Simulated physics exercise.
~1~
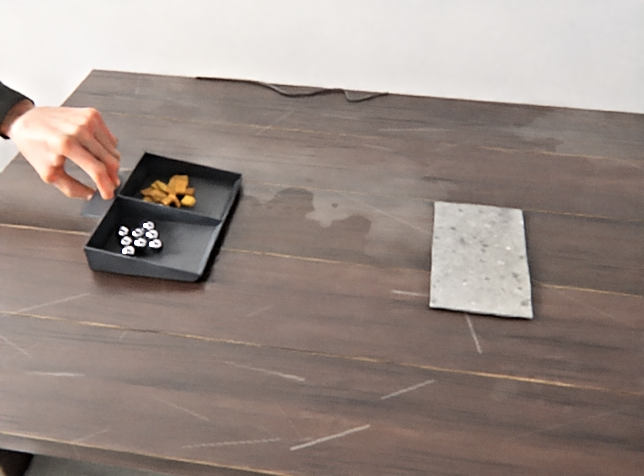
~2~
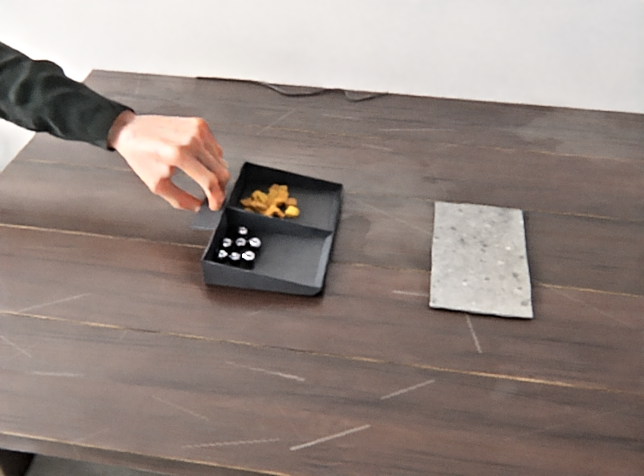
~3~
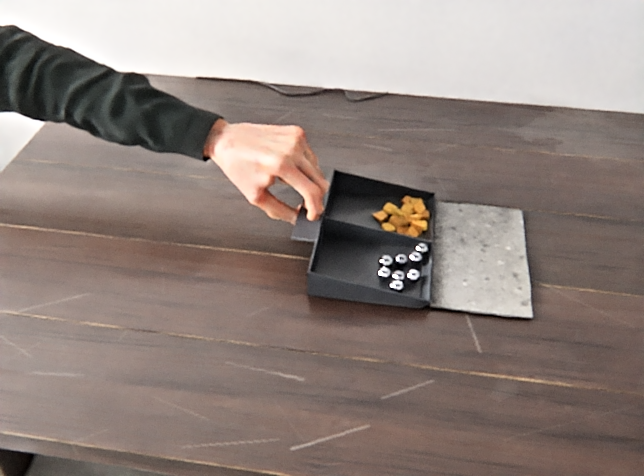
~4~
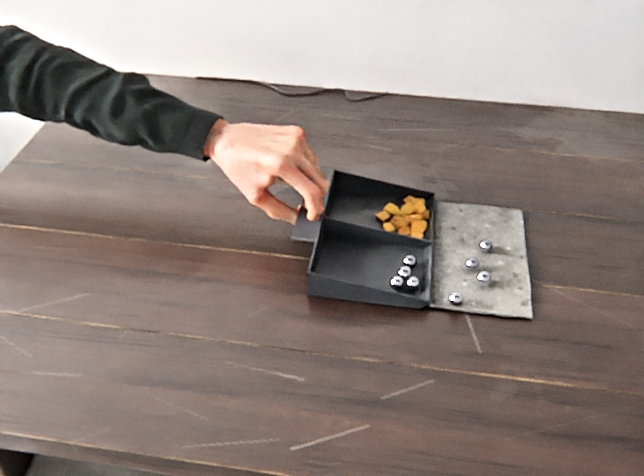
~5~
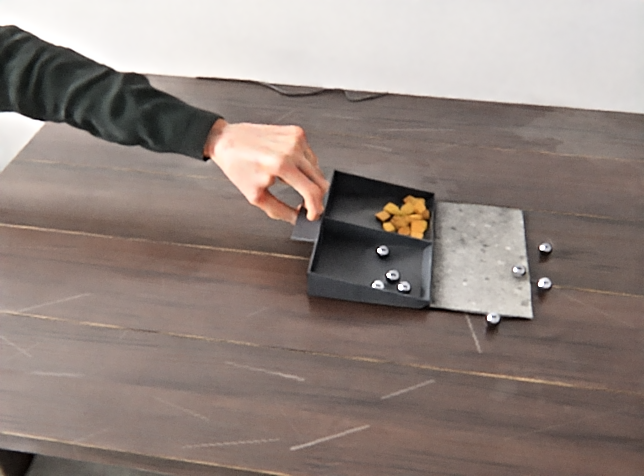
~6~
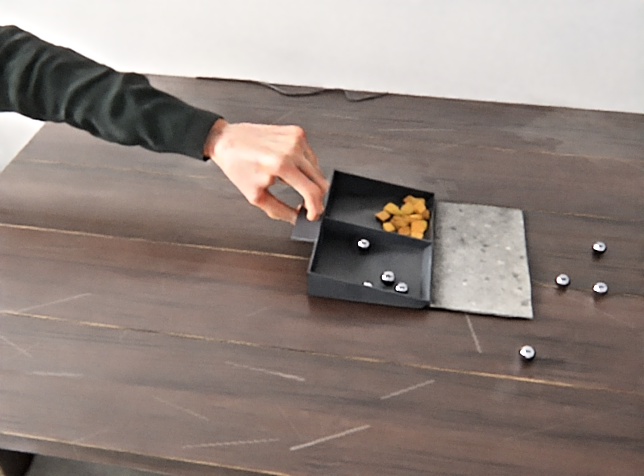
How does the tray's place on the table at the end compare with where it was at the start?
It starts on the left side of the table, well away from the grey slab, and ends farther right, resting against the slab's left edge.
